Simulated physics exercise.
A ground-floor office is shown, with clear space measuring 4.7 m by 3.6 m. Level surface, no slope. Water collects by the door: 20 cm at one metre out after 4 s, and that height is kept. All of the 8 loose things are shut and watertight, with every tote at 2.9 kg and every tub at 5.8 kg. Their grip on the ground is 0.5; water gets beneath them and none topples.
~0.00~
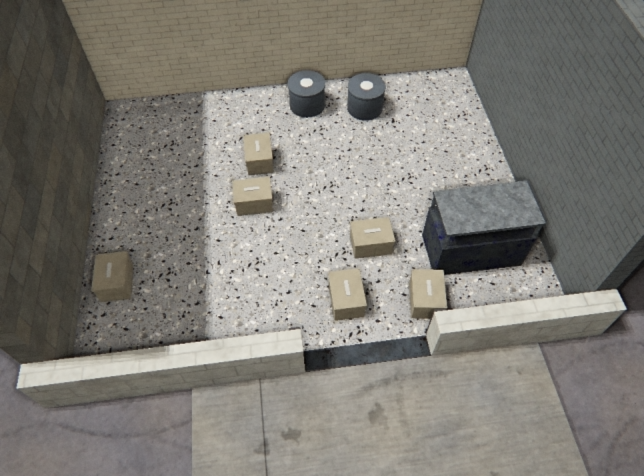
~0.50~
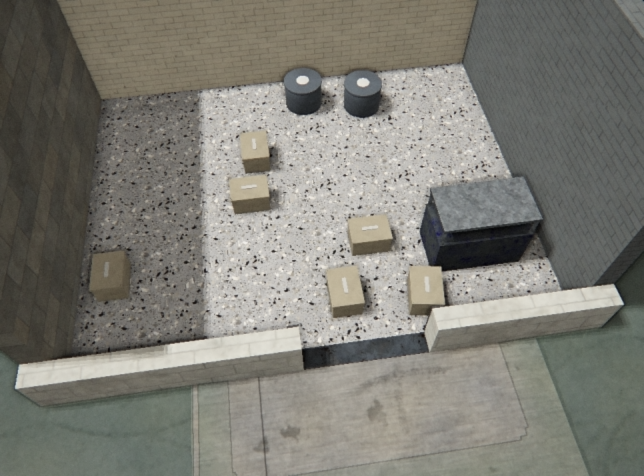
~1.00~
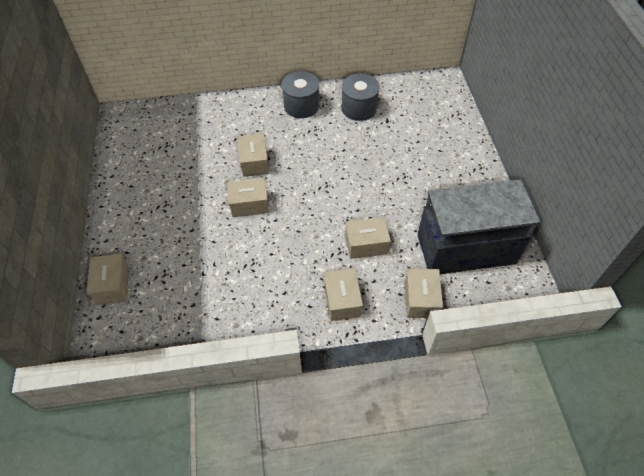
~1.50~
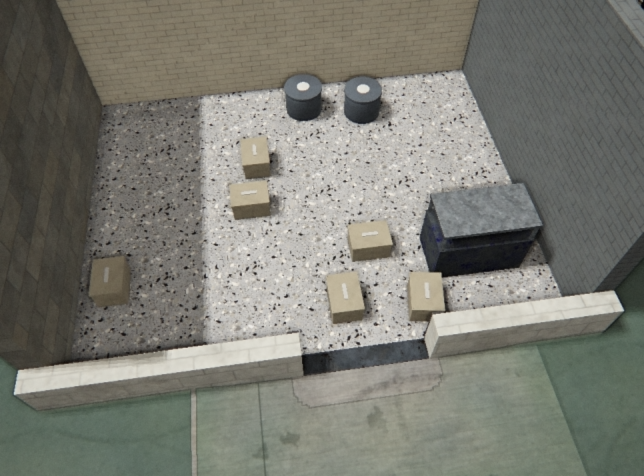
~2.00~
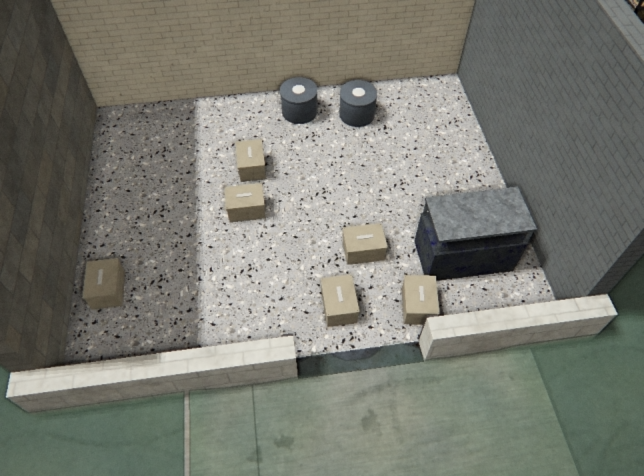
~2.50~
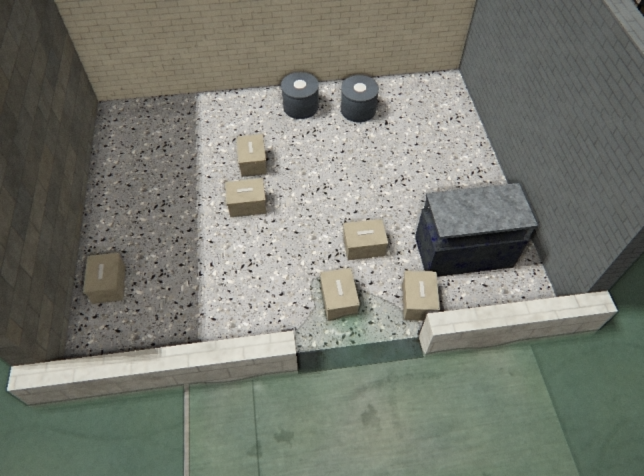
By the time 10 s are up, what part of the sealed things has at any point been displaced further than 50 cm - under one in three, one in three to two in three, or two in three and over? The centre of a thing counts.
The number moved that far will hit two thirds or go past.
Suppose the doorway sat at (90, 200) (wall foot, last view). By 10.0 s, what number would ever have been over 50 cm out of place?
Then it comes to 7 of them.
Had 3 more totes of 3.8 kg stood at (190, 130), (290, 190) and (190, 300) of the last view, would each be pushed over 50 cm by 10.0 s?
So, in the order asked, it's too far, too far and not far enough.
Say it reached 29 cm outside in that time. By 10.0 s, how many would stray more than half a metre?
Result: 7.
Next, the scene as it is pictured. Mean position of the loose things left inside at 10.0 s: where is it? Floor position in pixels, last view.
At about (260, 171).
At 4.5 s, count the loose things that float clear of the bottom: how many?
Then: 1.
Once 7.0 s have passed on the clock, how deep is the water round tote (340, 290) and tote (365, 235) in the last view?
9 and 10 cm.
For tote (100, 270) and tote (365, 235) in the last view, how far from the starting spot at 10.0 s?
They sit 30 cm and 250 cm away, in the order given.
After 3.5 s 1 of 8 are over 50 cm from their spots; 0 afloat.
After 4.5 s 2 of 8 are over 50 cm from their spots; 1 afloat.
After 7.0 s 4 of 8 are over 50 cm from their spots; 6 afloat.
After 10.0 s 6 of 8 are over 50 cm from their spots, and 6 have been at some point; 8 afloat.
